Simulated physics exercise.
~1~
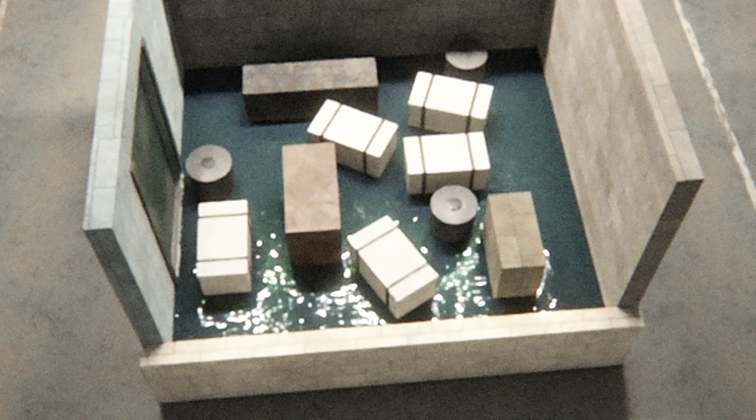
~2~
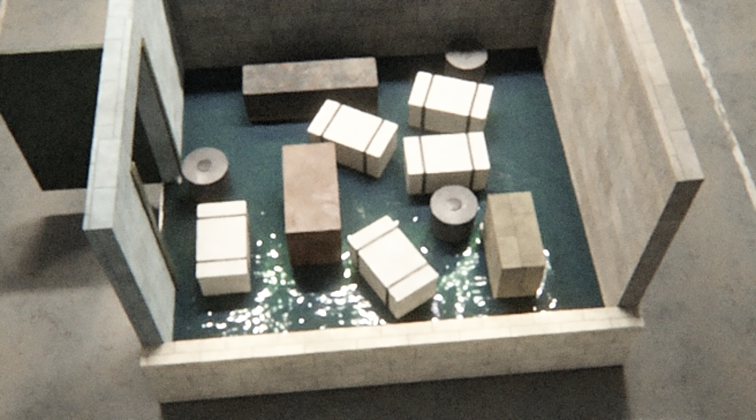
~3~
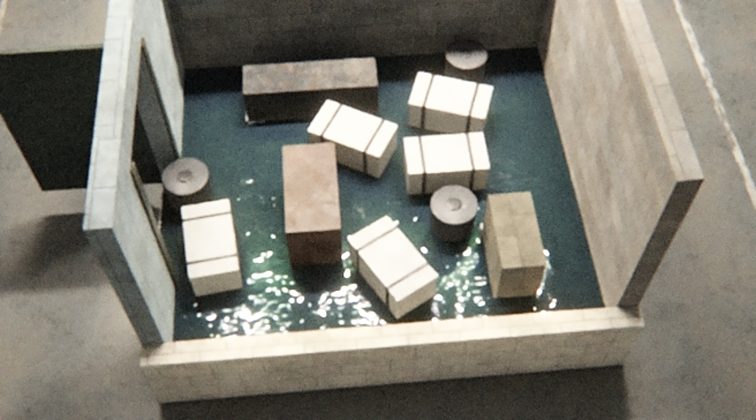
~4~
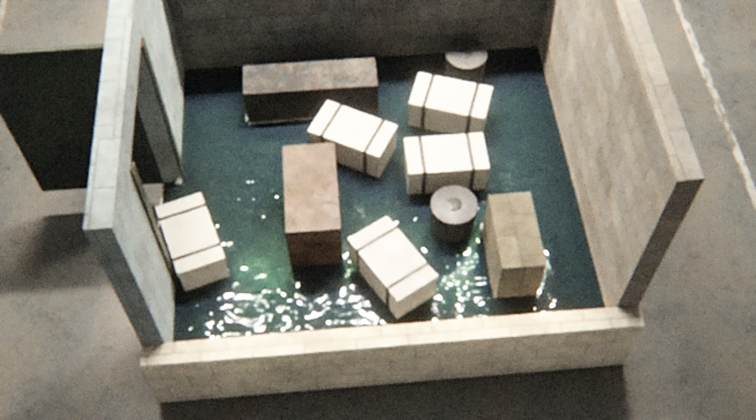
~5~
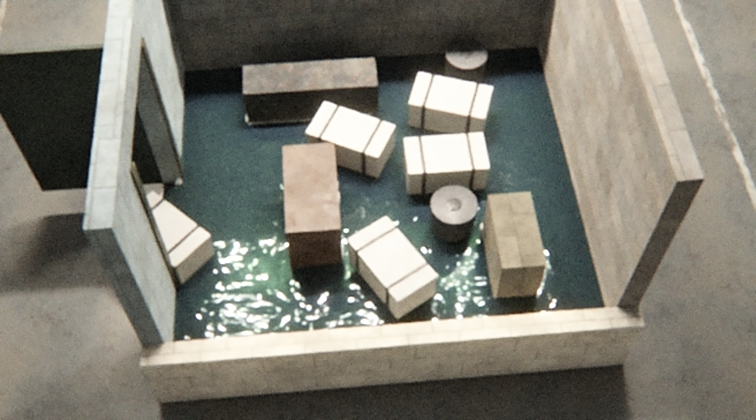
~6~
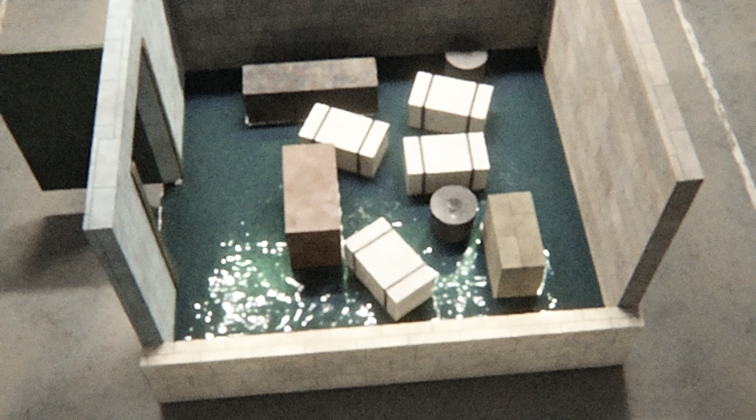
A drum and then a white trunk float out through an opening on the left.
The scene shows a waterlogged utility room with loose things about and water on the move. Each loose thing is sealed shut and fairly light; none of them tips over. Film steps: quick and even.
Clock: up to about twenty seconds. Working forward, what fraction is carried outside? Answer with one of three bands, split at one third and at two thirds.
One third to two thirds.
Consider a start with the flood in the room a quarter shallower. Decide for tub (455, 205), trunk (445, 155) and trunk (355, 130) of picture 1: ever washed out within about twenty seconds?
In sequence they are not removed, not removed and removed.
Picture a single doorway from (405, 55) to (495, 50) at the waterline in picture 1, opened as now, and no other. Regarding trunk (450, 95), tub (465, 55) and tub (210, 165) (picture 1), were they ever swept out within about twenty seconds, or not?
First flushed away, then flushed away, then held back.
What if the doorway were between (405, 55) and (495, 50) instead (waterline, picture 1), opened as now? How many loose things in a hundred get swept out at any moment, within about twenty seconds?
About 60 per cent.
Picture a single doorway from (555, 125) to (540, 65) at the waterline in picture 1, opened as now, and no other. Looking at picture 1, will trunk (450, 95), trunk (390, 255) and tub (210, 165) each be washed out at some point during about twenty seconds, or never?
The first one exits, the second never exits, the third never exits.
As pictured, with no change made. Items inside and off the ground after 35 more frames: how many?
That number is 5.
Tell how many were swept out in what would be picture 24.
The number works out to 3.
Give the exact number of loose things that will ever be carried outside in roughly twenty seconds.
The figure is 4.
A moment on, 2 of 8 are out; 6 afloat.
Next, 3 of 8 are out; 5 afloat.
Later, 3 of 8 are out; 5 afloat.
In the end, 4 of 8 are out; 4 afloat.
